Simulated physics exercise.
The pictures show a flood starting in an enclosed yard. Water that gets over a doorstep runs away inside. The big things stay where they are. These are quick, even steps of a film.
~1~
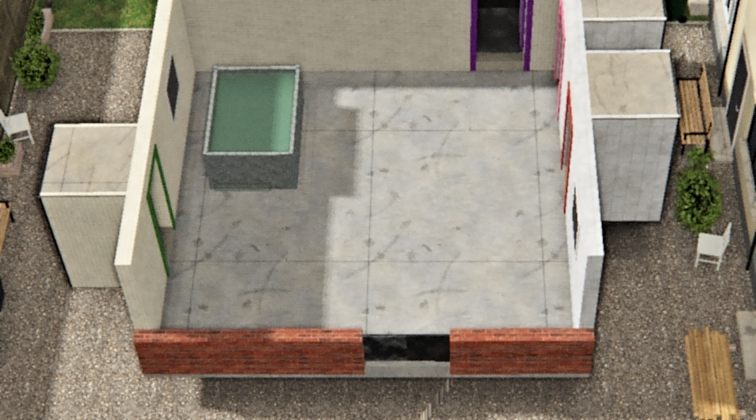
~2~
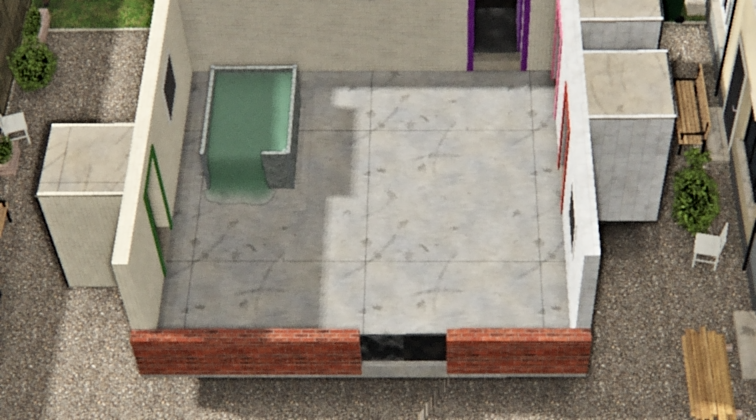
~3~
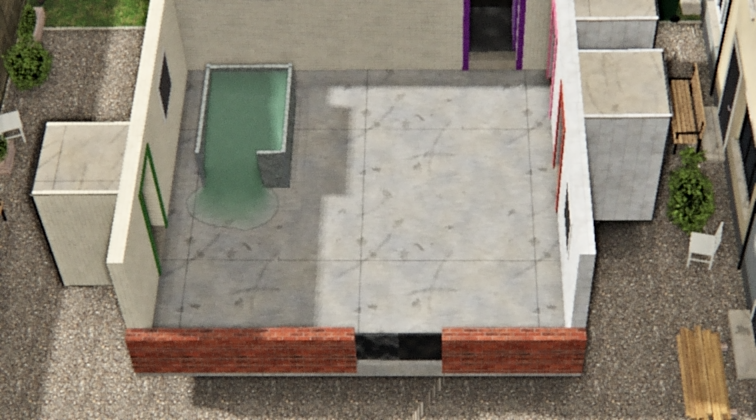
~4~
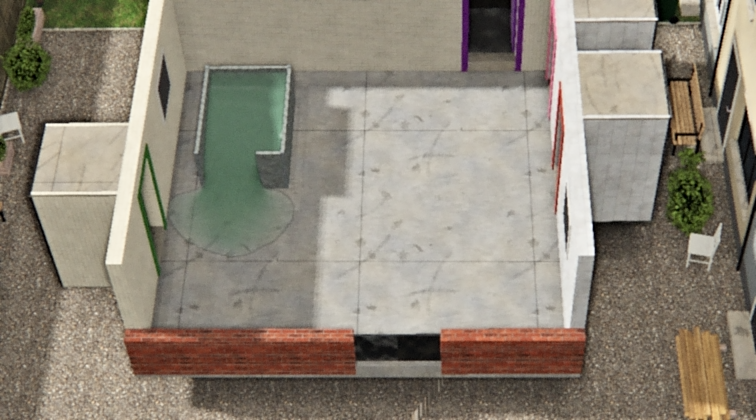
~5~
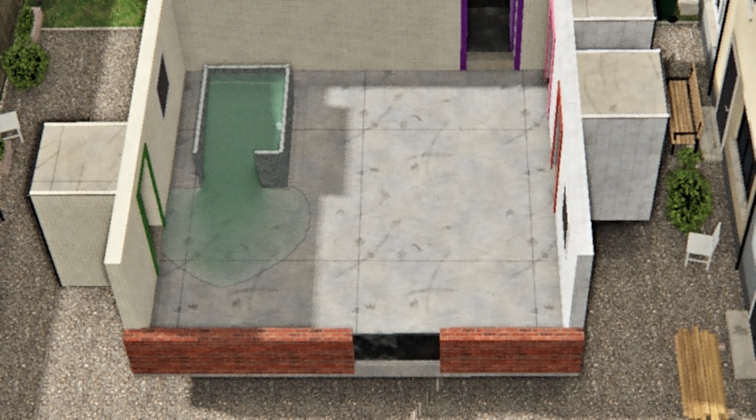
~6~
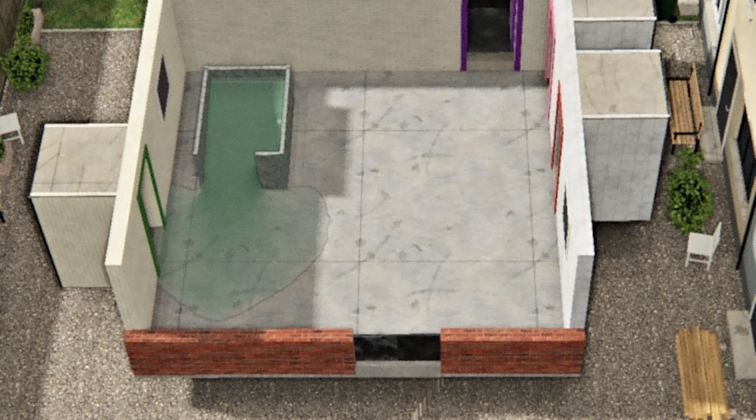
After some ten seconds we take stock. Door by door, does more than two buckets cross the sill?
One by one: The red door holds within the limit; the pink door floods; the purple door holds within the limit; the green door floods.
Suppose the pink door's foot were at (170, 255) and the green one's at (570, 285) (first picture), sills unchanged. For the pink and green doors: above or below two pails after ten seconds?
In short: The pink door is over, the green door is over.
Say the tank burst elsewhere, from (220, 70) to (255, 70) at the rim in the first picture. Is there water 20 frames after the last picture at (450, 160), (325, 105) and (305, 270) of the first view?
As listed: Flooded, under water, clear.
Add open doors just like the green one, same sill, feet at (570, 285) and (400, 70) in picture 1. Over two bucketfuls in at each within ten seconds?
One after the other: Passes that mark, holds.
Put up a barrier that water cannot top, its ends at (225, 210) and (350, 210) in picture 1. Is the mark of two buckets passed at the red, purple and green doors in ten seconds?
My reading: The red one lets less in; the purple one is under; the green one passes that mark.
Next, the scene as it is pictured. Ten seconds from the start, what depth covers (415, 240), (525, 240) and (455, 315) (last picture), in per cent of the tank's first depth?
Roughly 2, 10 and 8 per cent, in turn.
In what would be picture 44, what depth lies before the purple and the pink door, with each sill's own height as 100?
Roughly 20 per cent, then 110 per cent.
A moment on, water covers 25 % of the floor; the red door not reached, the pink door not reached, the purple door not reached, the green door under two buckets in.
Next, water covers 30 % of the floor; the red door not reached, the pink door not reached, the purple door not reached, the green door over two buckets in.
Then, water covers 40 % of the floor; the red door not reached, the pink door not reached, the purple door not reached, the green door far over two buckets in.
Later, water covers 70 % of the floor; the red door wet at the sill, nothing in, the pink door wet at the sill, nothing in, the purple door wet at the sill, nothing in, the green door far over two buckets in.
In the end, water covers 90 % of the floor; the red door wet at the sill, nothing in, the pink door over two buckets in, the purple door wet at the sill, nothing in, the green door far over two buckets in.
